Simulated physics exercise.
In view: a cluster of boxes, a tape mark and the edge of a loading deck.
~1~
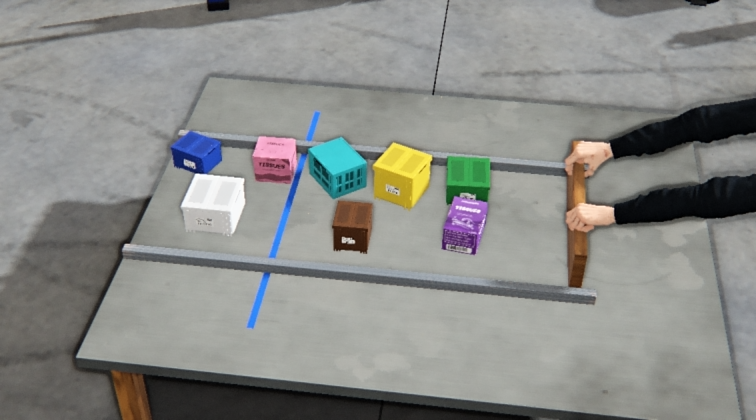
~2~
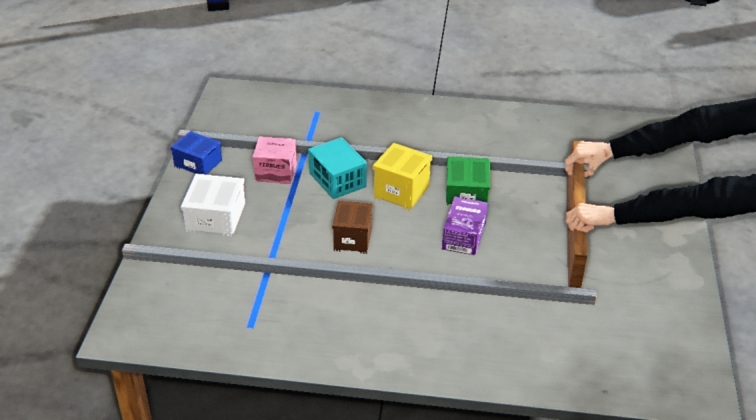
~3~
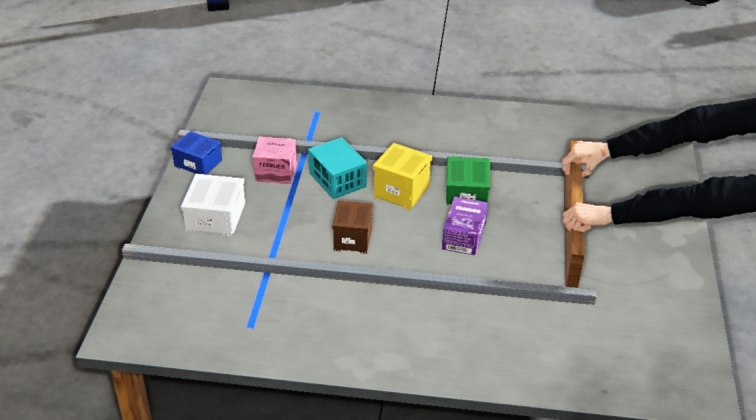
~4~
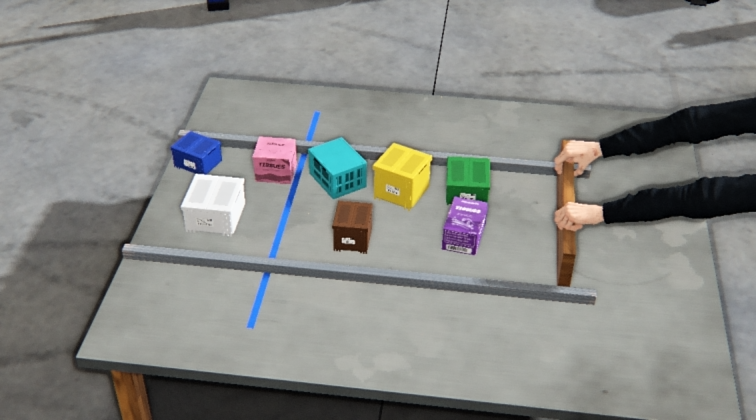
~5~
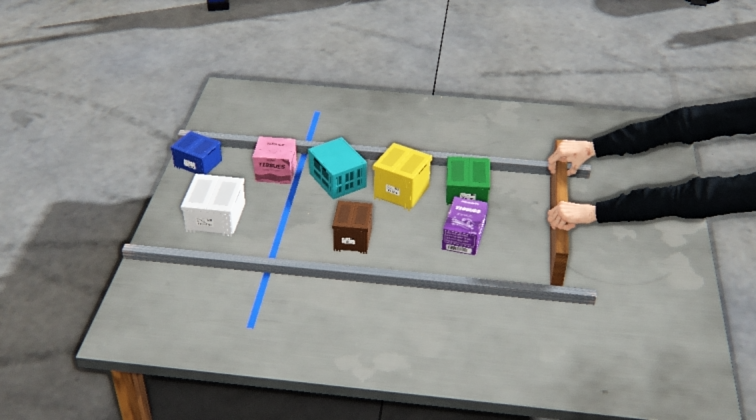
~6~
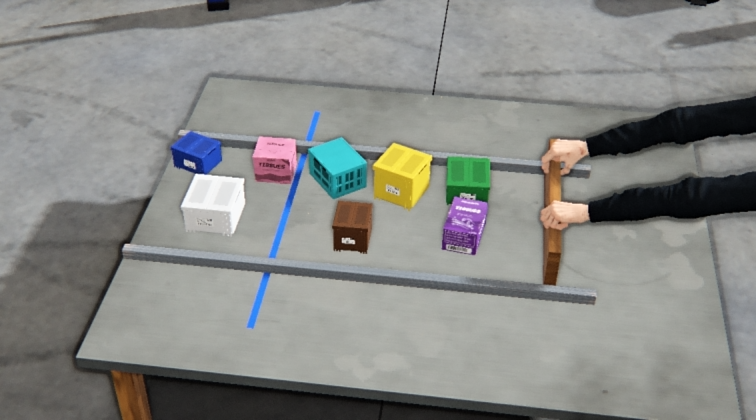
At the start, two hands hold a wooden plank upright at the right end of two metal rails on a grey table, with colourful boxes spread between the rails and across a blue line. The hands then slide the plank a short way left, while the boxes stay still, untouched by it.
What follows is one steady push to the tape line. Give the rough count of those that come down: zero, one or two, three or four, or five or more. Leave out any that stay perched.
The number that fall off is one or two.
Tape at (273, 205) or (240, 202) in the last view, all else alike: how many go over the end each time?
Down on the ground: 2 and 3.
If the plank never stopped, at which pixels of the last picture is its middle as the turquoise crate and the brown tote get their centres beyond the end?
Its middle is around (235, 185) and around (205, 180).
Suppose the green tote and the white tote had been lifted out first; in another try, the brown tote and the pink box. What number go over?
It would be 1 and 1.
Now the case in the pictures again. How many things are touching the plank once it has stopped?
2 of them.
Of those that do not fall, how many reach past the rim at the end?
The number is 0.
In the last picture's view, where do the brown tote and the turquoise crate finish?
First (229, 216), then (201, 151).
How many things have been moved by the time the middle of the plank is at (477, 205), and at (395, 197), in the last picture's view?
2 and 6.
A little later, none off yet; blue tote at rest near (197, 154); white tote at rest near (214, 205); pink box at rest near (275, 160).
When it is over, the number that fall off is one or two; down, pink box and blue tote.
